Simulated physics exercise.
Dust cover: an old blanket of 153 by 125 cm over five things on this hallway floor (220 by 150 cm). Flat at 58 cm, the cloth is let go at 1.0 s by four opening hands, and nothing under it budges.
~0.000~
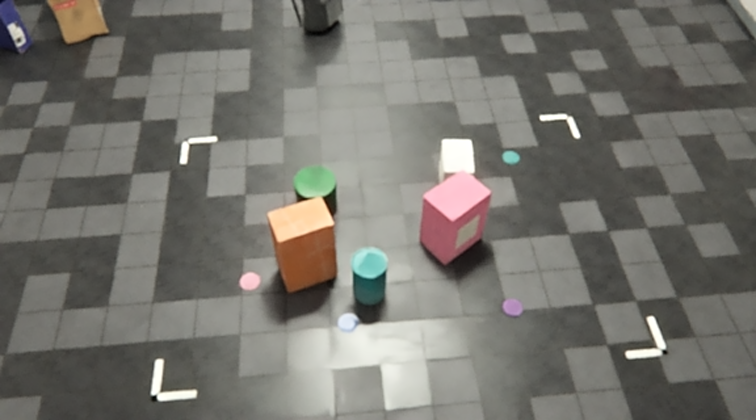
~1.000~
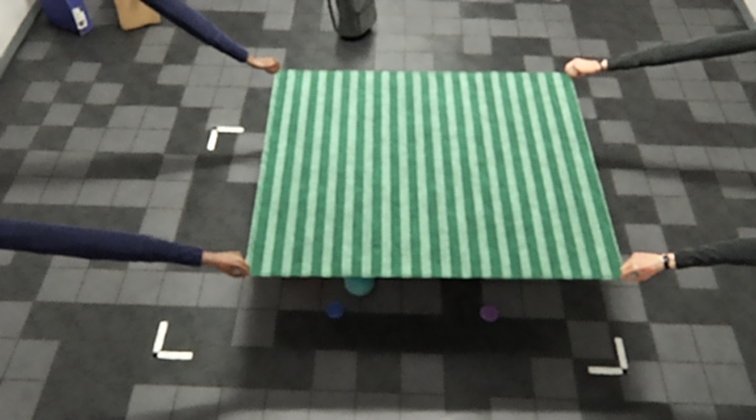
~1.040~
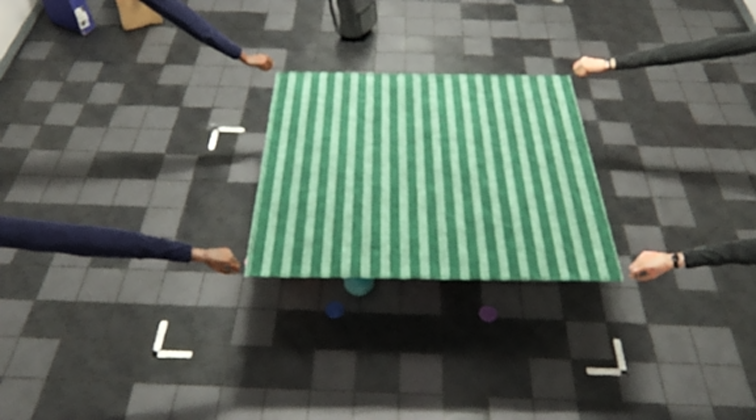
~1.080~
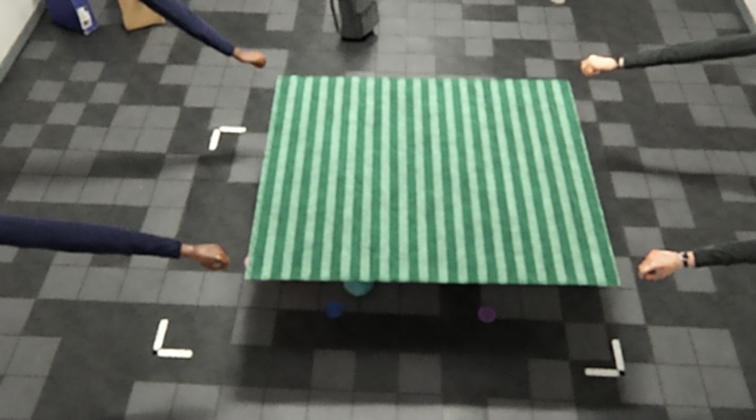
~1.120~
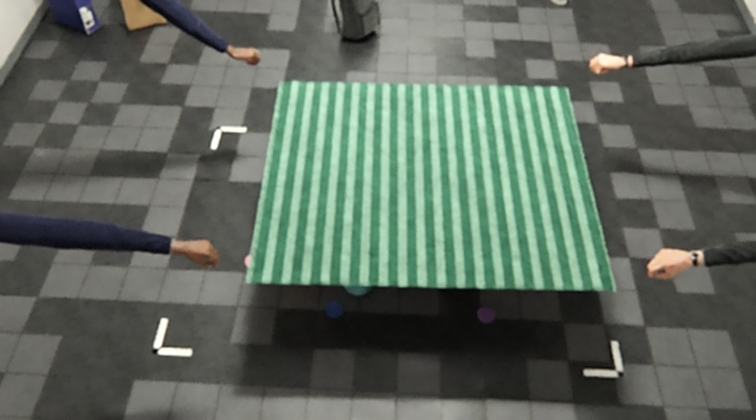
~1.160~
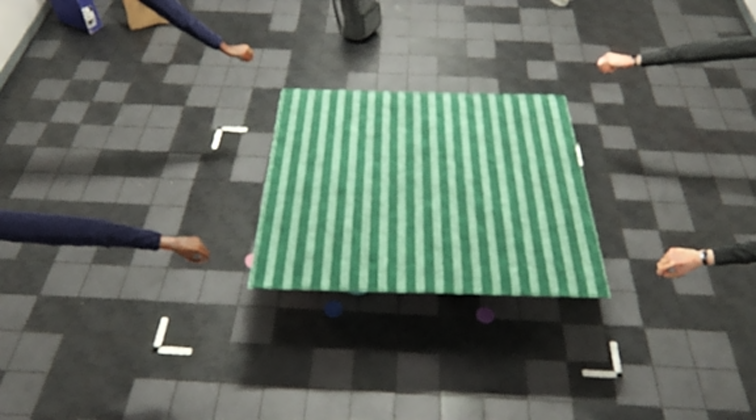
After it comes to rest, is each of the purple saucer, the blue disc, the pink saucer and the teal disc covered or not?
In order: The purple saucer gets covered; the blue disc remains in the open; the pink saucer stays uncovered; the teal disc vanishes under it.
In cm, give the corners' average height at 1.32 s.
Avg corner height at that moment: Approx. 16 cm.
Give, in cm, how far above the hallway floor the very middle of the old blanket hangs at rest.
Around 36 cm up.
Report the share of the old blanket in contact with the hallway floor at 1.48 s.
Roughly 10 per cent of it.
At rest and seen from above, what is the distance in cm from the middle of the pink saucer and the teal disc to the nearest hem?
Around 14 centimetres for the first one and around 8 centimetres for the second.
After 1.3 s, 0 % of it is down, spanning 154 by 123 cm, above purple saucer, blue disc, teal disc.
After 1.5 s, 10 % of it is down, spanning 140 by 111 cm, above purple saucer, teal disc.
After 1.6 s, 10 % of it is down, spanning 140 by 113 cm, above purple saucer, teal disc.
After 1.8 s, 10 % of it is down, spanning 141 by 112 cm, above purple saucer, teal disc.
After 3.3 s, 10 % of it is down, spanning 141 by 112 cm, above purple saucer, teal disc.
